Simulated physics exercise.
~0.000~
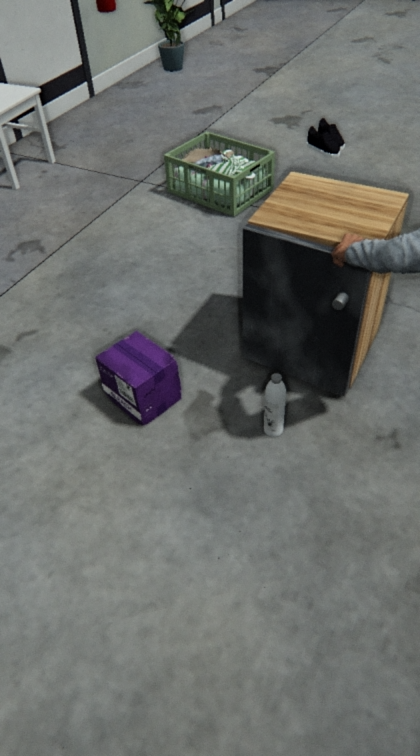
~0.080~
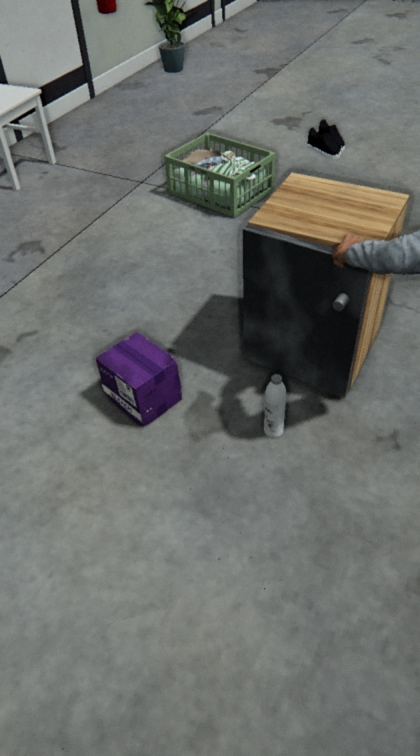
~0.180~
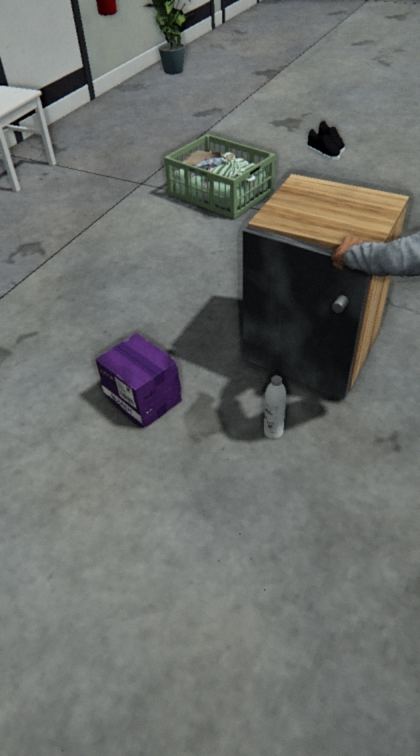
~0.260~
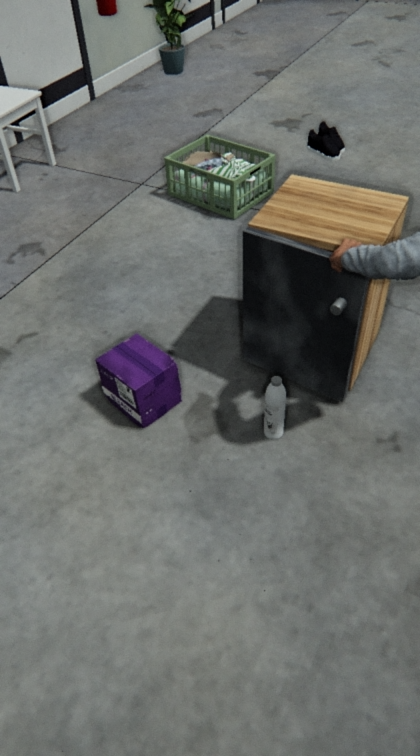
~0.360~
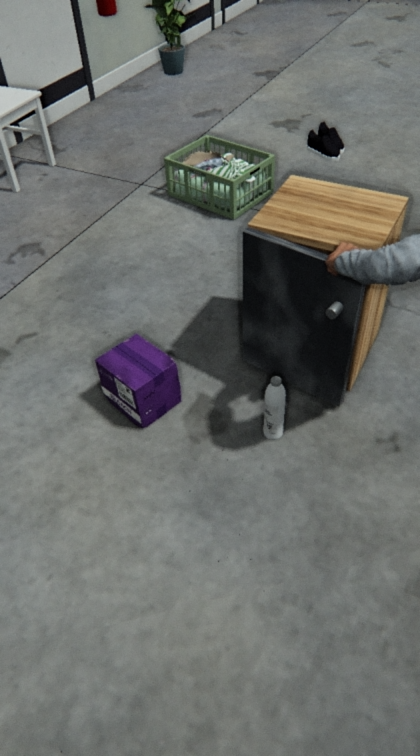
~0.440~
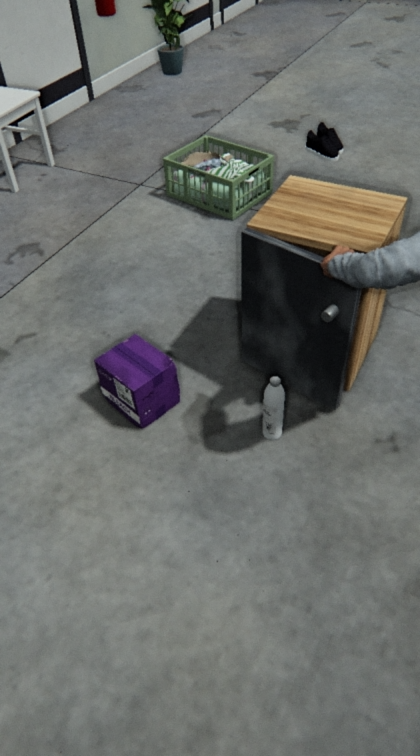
A hand in a grey sleeve reaches in from the right to the top edge of a wood-topped cabinet's dark door, seen from above on a grey concrete floor. A white bottle stands before the door, a purple parcel sits to the left, and a green crate, black shoes, white furniture and a plant are behind. The hand slowly pulls the door slightly open, while the camera stays still.
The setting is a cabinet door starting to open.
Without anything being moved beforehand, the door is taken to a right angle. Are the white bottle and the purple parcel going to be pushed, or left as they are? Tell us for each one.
The white bottle is going to get jostled. The purple parcel is going to be okay.
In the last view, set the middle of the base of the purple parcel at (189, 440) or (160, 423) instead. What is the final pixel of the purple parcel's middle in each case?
It settles near (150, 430) and near (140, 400), respectively.
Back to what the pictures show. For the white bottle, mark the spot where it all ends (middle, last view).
Once it all settles, the centre sits at about (182, 408).
After 1.64 s, door 55° open; white bottle displaced about its own width near (249, 414); purple parcel at rest near (139, 382).
After 2.16 s, door 74° open; white bottle displaced well along near (213, 414); purple parcel at rest near (139, 382).
In the end (3.2 s), the white bottle gets knocked, near (182, 408); the purple parcel escapes contact, near (139, 382).
